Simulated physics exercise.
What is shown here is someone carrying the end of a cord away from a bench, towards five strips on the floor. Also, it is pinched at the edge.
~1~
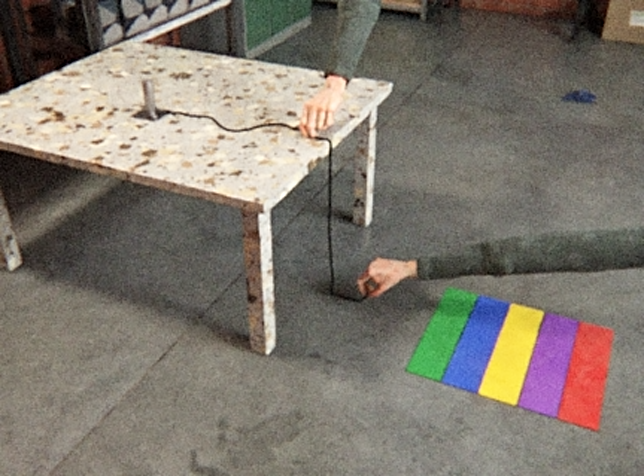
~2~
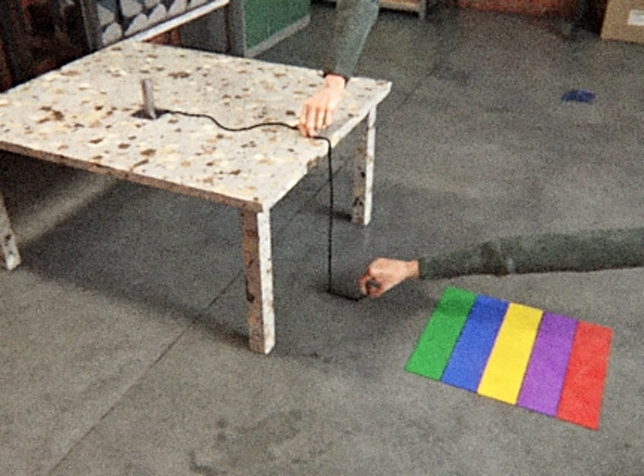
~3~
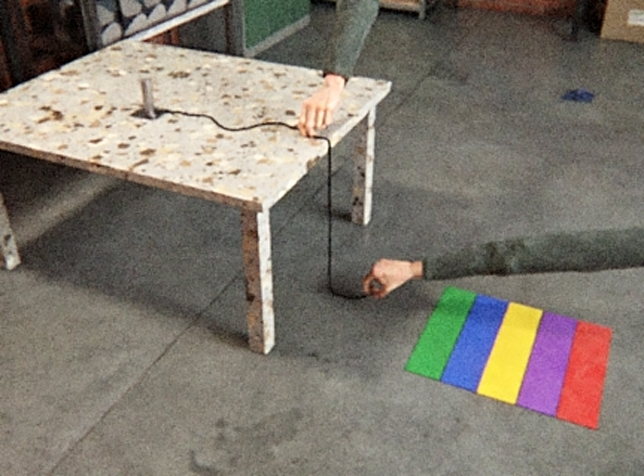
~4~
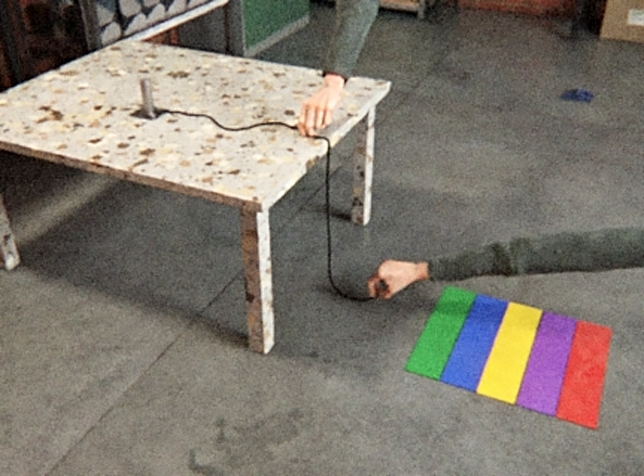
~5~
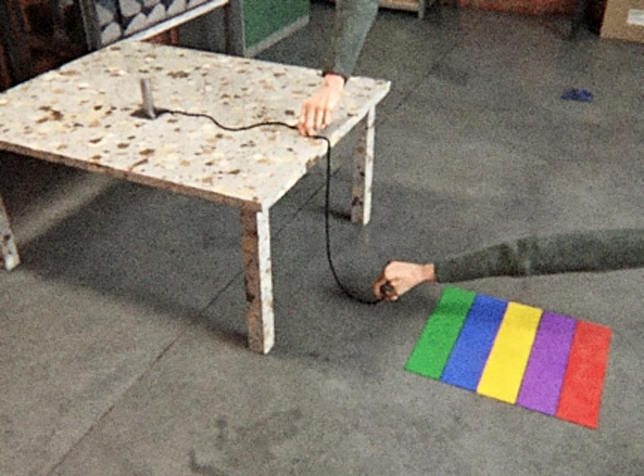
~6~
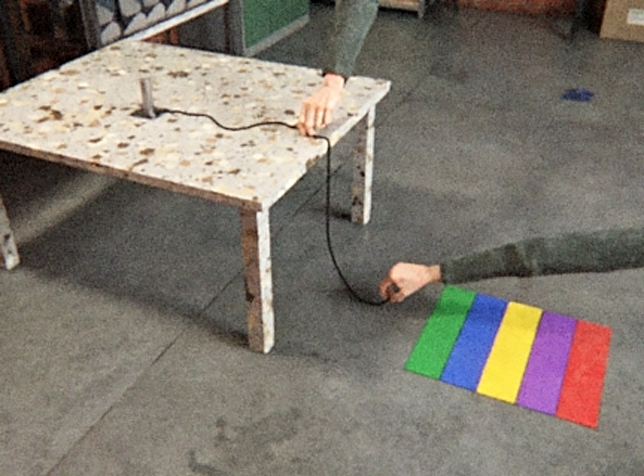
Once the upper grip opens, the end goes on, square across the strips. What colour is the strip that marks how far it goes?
That strip is yellow.
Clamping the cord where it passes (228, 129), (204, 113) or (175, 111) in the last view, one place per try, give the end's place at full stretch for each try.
First near (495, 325), then near (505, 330), then near (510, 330).
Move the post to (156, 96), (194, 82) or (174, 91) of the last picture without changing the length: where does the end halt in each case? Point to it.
You'd get roughly (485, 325), (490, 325) and (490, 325), one for each try.
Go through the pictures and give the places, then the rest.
In the first frame, end (367, 293); green (431, 359); blue (466, 370); yellow (503, 381); purple (542, 393); red (581, 405).
In the second frame, end (369, 293); cord through (185, 114) (230, 130) (292, 128) (330, 166) (331, 225) (330, 281).
In the third frame, end (372, 294).
In the fourth frame, end (377, 295); cord through (184, 114) (229, 130) (291, 127) (328, 165) (328, 224) (332, 282).
In the fifth frame, end (383, 297).
In the sixth frame, end (389, 298); cord through (184, 114) (229, 129) (291, 127) (329, 165) (328, 224) (345, 282).
Early on, end near (452, 315); over green.
Midway, end near (491, 326); over blue.
At the end of the slack, end near (516, 333); over yellow. It gets as far as the yellow strip.
